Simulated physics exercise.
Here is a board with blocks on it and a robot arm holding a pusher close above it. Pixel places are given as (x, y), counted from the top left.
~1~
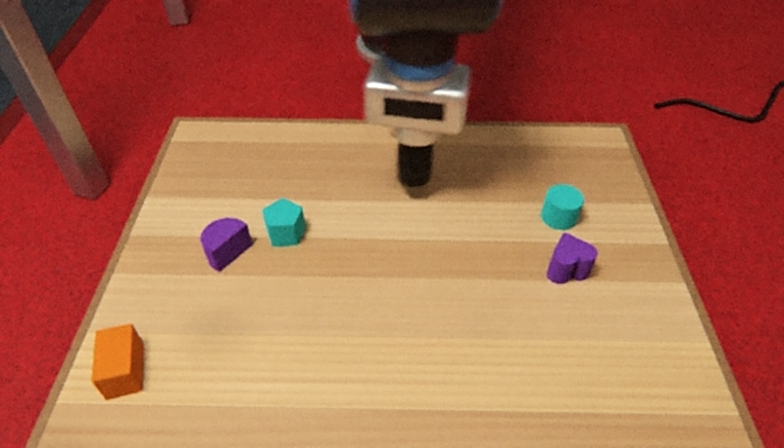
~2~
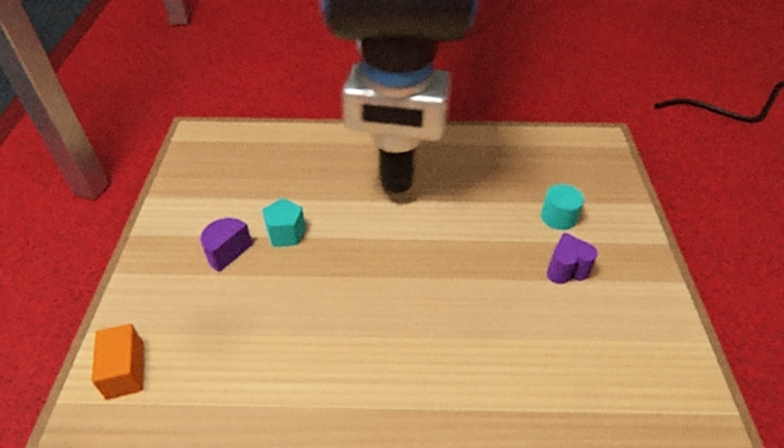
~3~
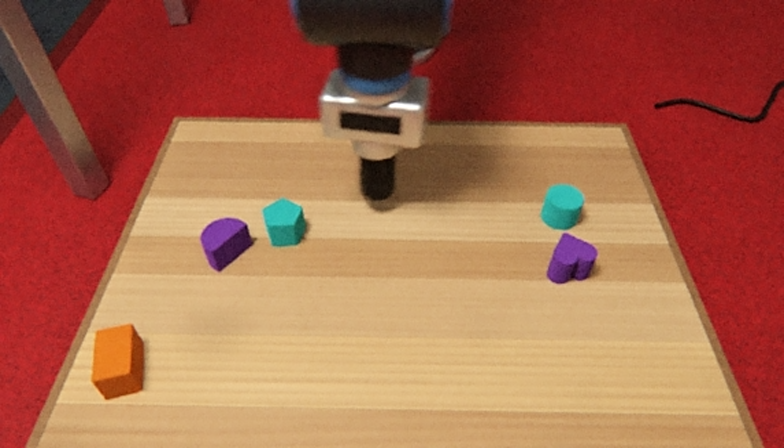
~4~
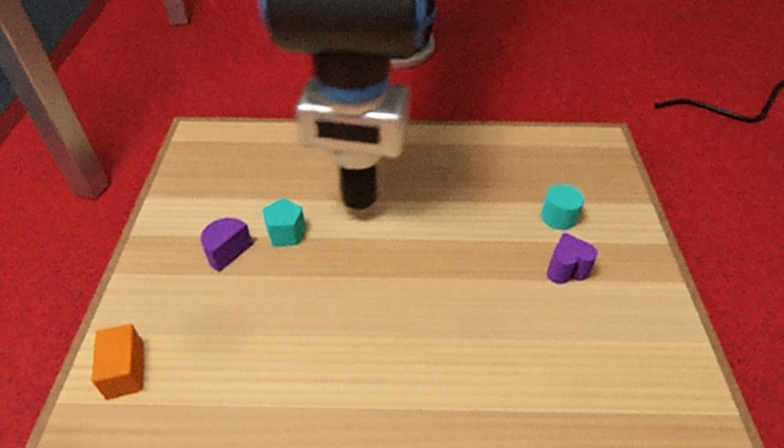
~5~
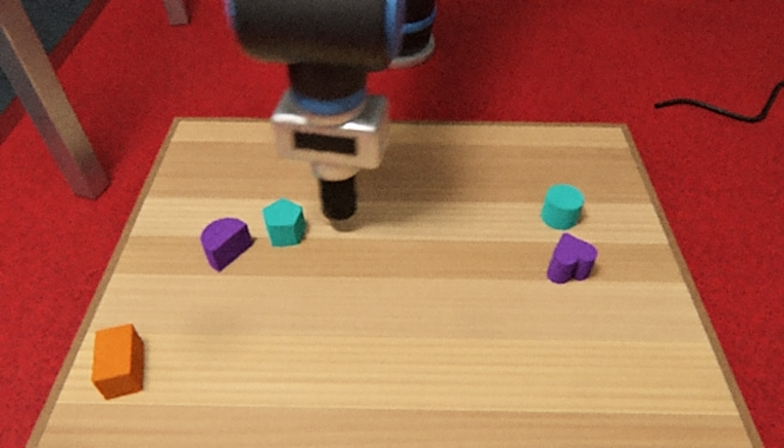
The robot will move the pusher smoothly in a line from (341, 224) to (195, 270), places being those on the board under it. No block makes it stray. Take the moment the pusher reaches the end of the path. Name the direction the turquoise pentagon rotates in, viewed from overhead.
It turns clockwise.
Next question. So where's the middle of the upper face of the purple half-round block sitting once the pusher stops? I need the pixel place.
The middle of the upper face of the purple half-round block will lie at about (158, 239) in the picture.
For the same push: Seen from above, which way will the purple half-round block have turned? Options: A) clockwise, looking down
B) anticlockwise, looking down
The correct letter is B.
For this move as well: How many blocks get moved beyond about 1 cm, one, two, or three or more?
The way I see it, the answer is two.
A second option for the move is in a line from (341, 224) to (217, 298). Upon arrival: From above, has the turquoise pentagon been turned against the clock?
No
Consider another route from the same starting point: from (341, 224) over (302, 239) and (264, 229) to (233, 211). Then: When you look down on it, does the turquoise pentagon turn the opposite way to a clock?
Final answer: Yes.
On the path given first. One third of the way, pusher at (292, 224); purple half-round block at (211, 234); turquoise pentagon at (254, 217).
Two thirds of the way, pusher at (241, 239); purple half-round block at (176, 236), turned 65° anticlockwise; turquoise pentagon at (208, 218), turned 45° clockwise.
At the end, pusher at (189, 255); purple half-round block at (158, 239), turned 30° anticlockwise; turquoise pentagon at (201, 216), turned 55° clockwise.
